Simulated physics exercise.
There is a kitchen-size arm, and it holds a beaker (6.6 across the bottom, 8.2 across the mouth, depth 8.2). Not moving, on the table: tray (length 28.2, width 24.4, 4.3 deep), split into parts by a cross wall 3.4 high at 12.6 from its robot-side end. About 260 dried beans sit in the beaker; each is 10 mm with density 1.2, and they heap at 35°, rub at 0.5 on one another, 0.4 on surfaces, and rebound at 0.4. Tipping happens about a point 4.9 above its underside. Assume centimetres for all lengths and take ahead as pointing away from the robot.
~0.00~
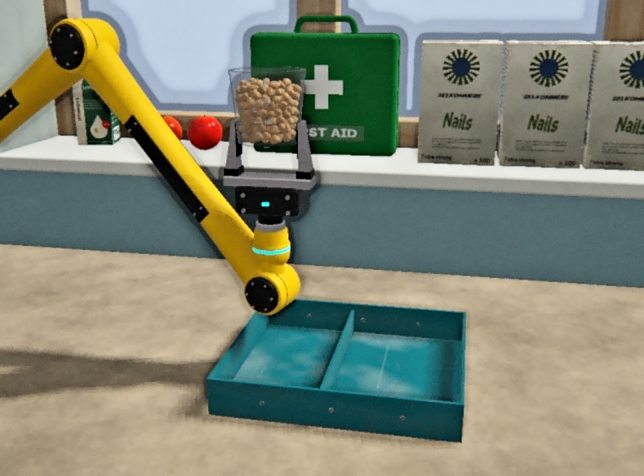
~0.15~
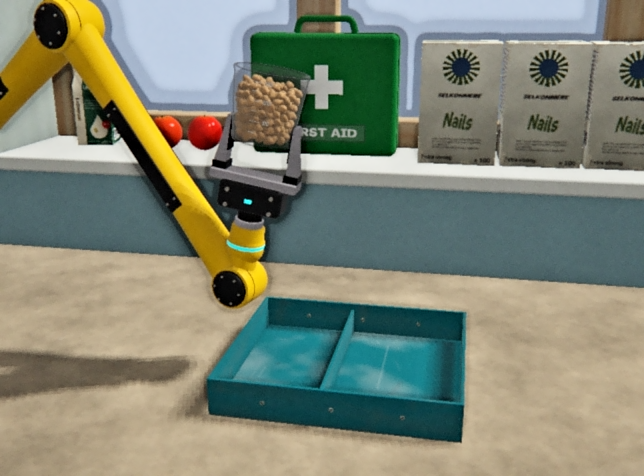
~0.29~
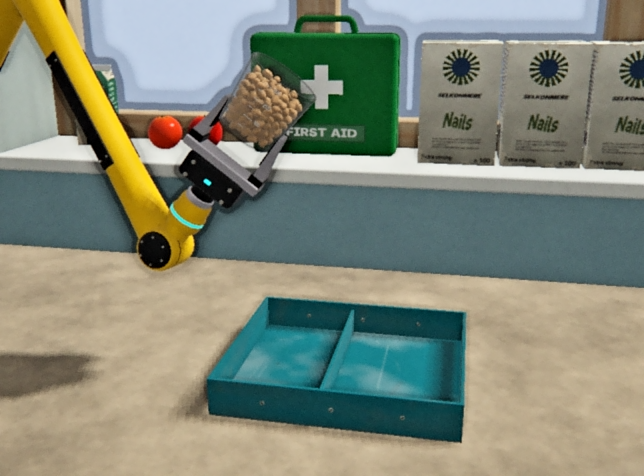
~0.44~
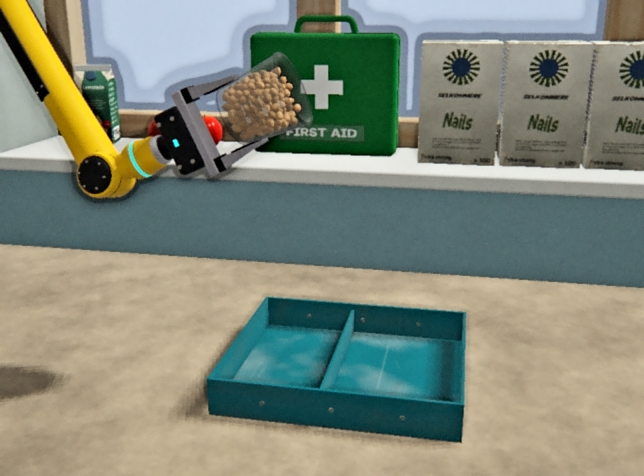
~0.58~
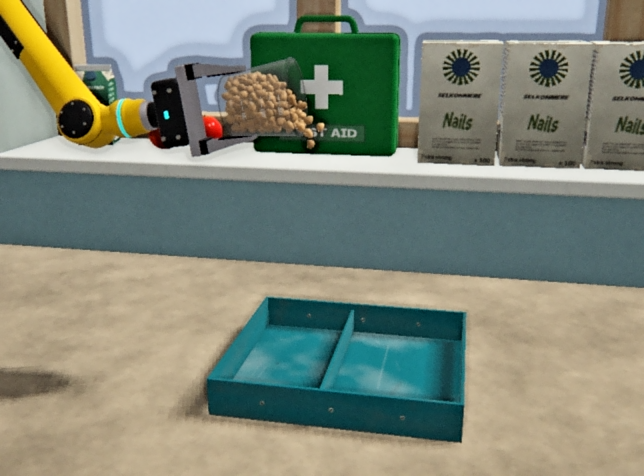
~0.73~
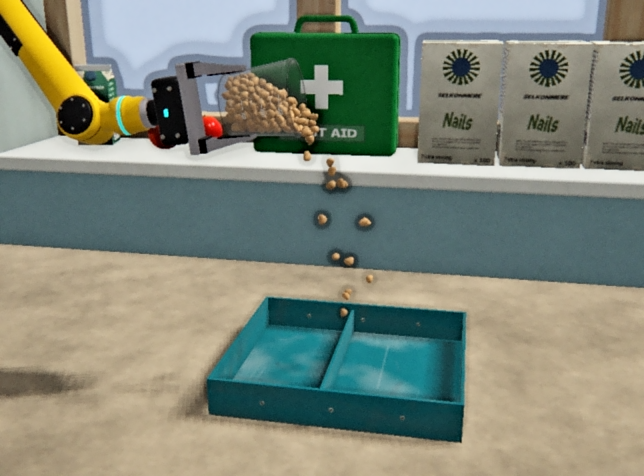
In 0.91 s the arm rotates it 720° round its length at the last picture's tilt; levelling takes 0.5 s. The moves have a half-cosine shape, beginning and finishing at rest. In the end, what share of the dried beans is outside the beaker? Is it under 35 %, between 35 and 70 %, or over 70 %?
Between 35 and 70 %.
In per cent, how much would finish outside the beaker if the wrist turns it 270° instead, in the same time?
Then roughly 45 per cent.
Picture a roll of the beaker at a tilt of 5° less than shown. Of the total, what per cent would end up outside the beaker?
It would come to roughly 30 percent.
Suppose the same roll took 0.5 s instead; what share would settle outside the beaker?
Then: Approx. 30 %.
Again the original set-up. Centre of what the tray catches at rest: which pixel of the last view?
The centre sits around (382, 363).
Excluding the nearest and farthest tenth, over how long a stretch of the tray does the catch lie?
Some 18 cm.
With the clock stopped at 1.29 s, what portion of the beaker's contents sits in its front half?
Front-half share of contents: Approx. 40 per cent.
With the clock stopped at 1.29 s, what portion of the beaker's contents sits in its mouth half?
I'd say about 35 %, give or take.
By 1.29 s, tipped 83°, highest piece 38 above the table; 181 in the beaker, 38 in the far-side part, 15 in the robot-side part, 29 in flight or on a rim.
By 1.86 s, tipped 50°, highest piece 35 above the table; 143 in the beaker, 91 in the far-side part, 28 in the robot-side part, 1 in flight or on a rim.
By 2.34 s, upright, highest piece 37 above the table; 143 in the beaker, 92 in the far-side part, 28 in the robot-side part.
By 3.04 s, upright, highest piece 37 above the table; 143 in the beaker, 92 in the far-side part, 28 in the robot-side part.
Final count, 143 in the beaker, 92 in the far-side part, 28 in the robot-side part. That is 46 % outside the beaker.
